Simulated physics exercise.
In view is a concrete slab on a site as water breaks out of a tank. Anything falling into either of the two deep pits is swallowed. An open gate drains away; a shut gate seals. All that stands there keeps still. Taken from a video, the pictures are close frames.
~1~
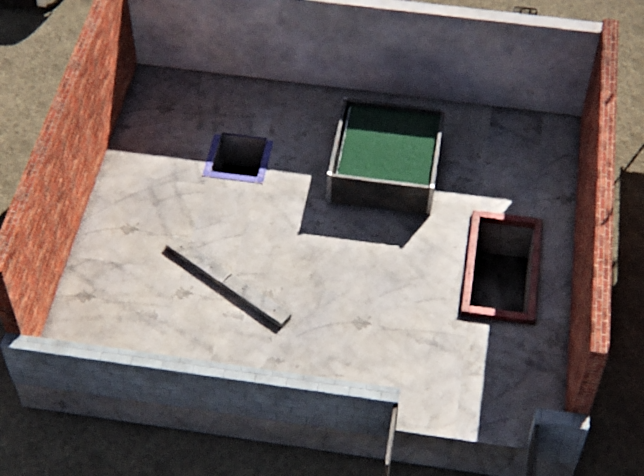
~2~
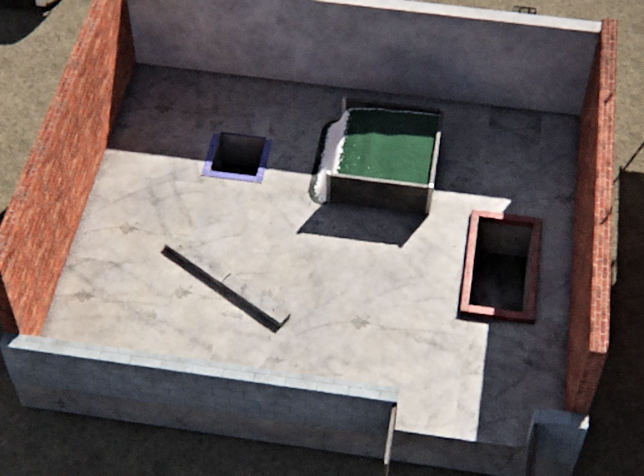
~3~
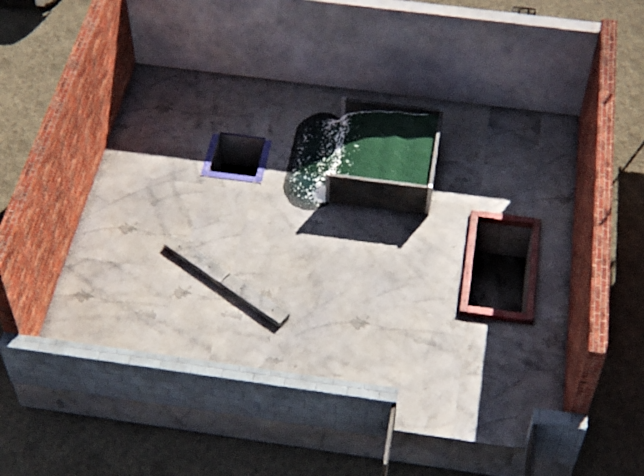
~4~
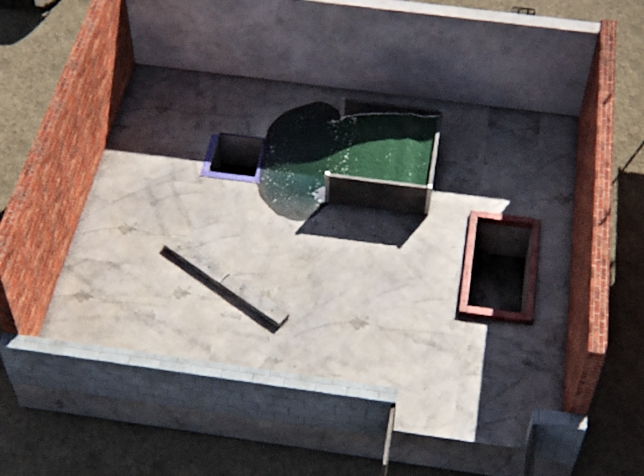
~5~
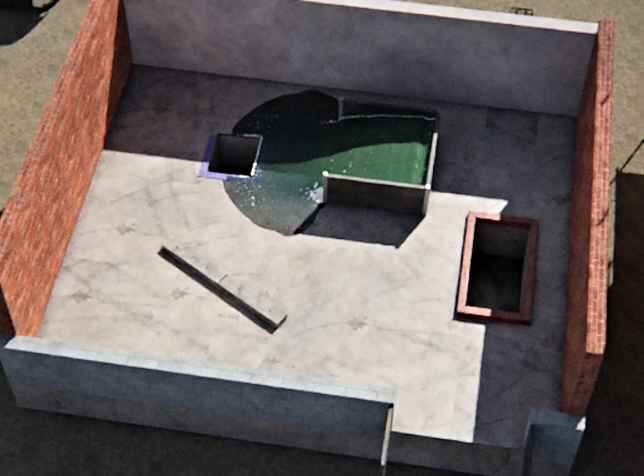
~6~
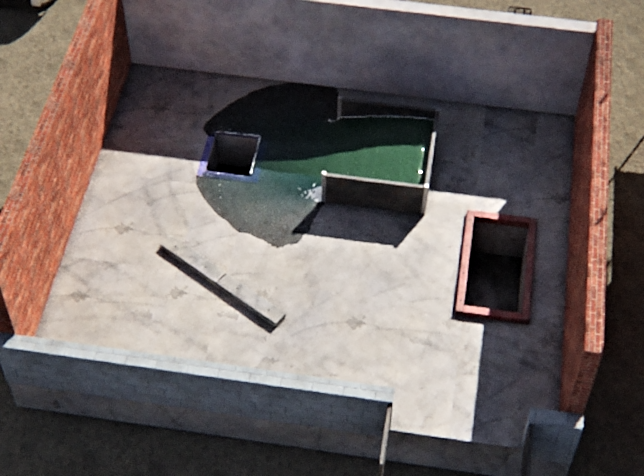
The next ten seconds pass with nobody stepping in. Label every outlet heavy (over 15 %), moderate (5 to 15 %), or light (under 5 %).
Labels: Gate - light, blue pit - heavy, red pit - light.
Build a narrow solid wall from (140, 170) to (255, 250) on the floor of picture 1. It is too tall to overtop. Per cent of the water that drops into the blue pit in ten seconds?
Result, blue pit: Some 60 percent of the total.
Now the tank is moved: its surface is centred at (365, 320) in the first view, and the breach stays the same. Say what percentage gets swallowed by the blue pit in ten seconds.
Within ten seconds, 20 percent of the total ends up in the blue pit.
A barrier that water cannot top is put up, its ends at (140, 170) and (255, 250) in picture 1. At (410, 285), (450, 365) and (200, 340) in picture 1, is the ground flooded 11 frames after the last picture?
Taken in turn, the three points are unsoaked, unsoaked and unsoaked.
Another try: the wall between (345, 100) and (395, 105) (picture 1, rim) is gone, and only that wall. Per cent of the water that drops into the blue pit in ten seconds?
The blue pit takes 10 per cent.
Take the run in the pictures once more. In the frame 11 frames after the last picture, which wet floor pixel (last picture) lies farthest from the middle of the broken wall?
The wet point farthest out is around (63, 258).
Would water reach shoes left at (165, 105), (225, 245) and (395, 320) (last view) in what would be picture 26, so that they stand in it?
One by one: Waterlogged / waterlogged / left dry.
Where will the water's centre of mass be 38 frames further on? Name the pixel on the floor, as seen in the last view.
Close to (200, 212).
A moment on, water covers 20 % of the floor; the gate 0 %, the blue pit 15 %, the red pit 0 %.
Next, water covers 30 % of the floor; the gate 0 %, the blue pit 26 %, the red pit 0 %.
Then, water covers 35 % of the floor; the gate 0 %, the blue pit 33 %, the red pit 0 %.
Later, water covers 40 % of the floor; the gate 0 %, the blue pit 40 %, the red pit 0 %.
In the end, water covers 60 % of the floor; the gate 0 %, the blue pit 45 %, the red pit 0 %.
